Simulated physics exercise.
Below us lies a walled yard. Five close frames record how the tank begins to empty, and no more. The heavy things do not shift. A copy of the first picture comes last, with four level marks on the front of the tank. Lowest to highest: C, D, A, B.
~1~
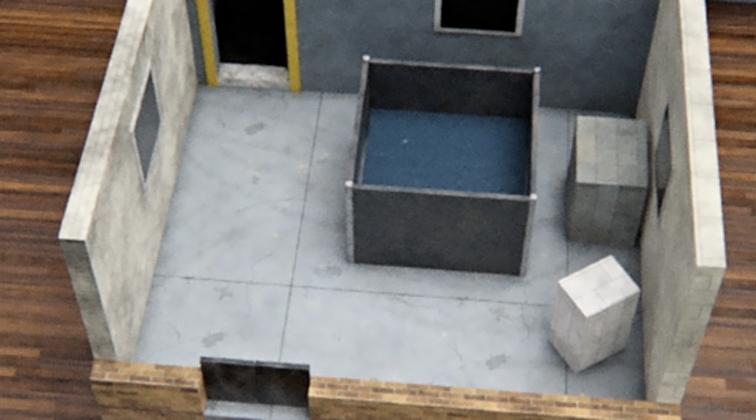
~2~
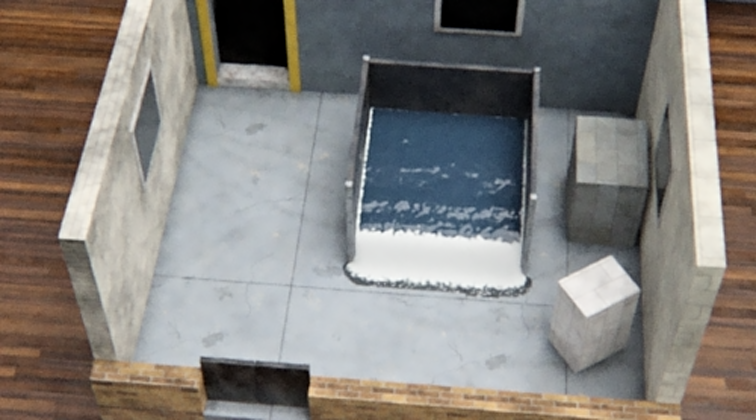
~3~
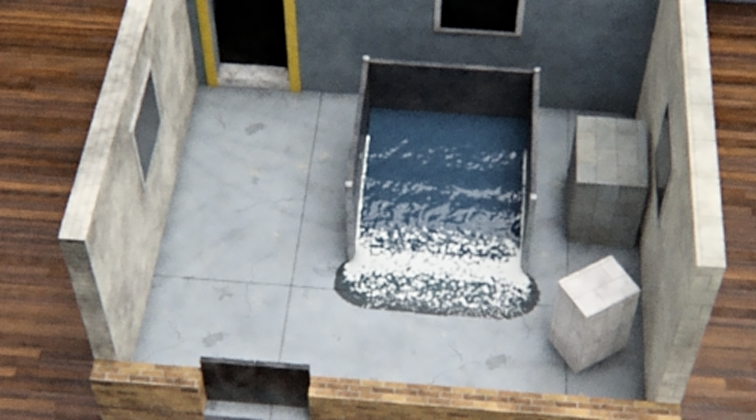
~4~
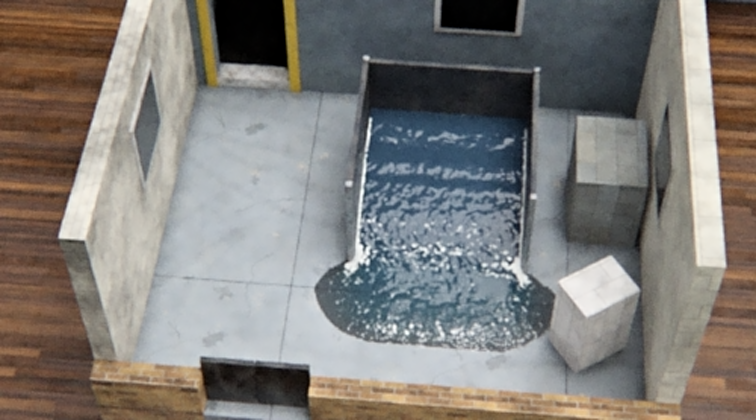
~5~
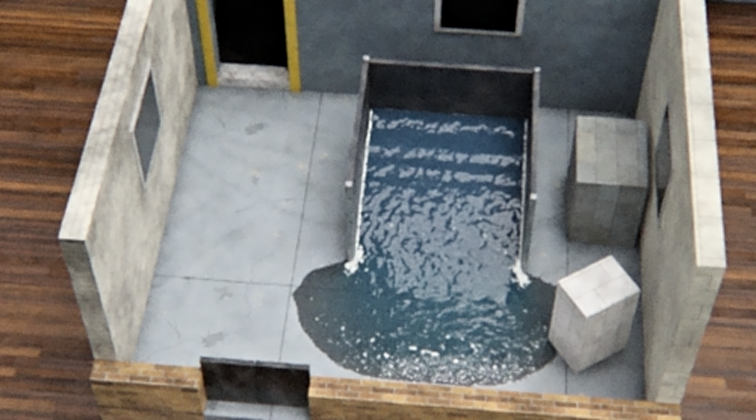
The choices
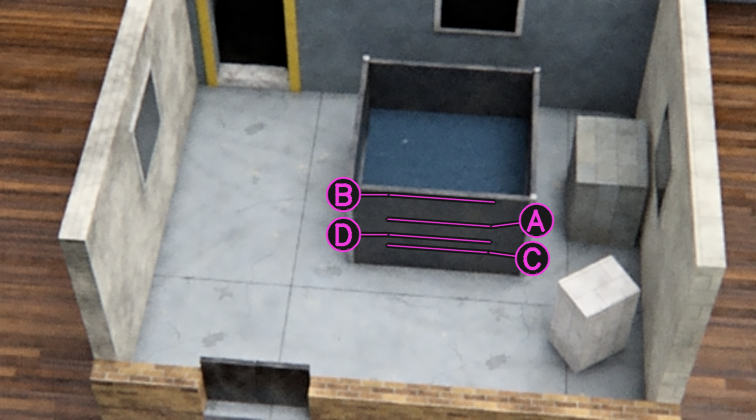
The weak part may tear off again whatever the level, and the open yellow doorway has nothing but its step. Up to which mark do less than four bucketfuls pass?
Line D just does it.
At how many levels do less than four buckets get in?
Two of the four.
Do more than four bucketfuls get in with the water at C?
No.
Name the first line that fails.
That would be A.
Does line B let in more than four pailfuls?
Yes.
On the marked copy, A at (439, 222); B at (440, 198); C at (438, 248); D at (438, 238); from the bottom up C, D, A, B.
If A is chosen, about 11 bucketfuls get in.
If B is chosen, dozens of bucketfuls pour in.
If C is chosen, nothing gets over.
If D is chosen, a bucket or two gets in.
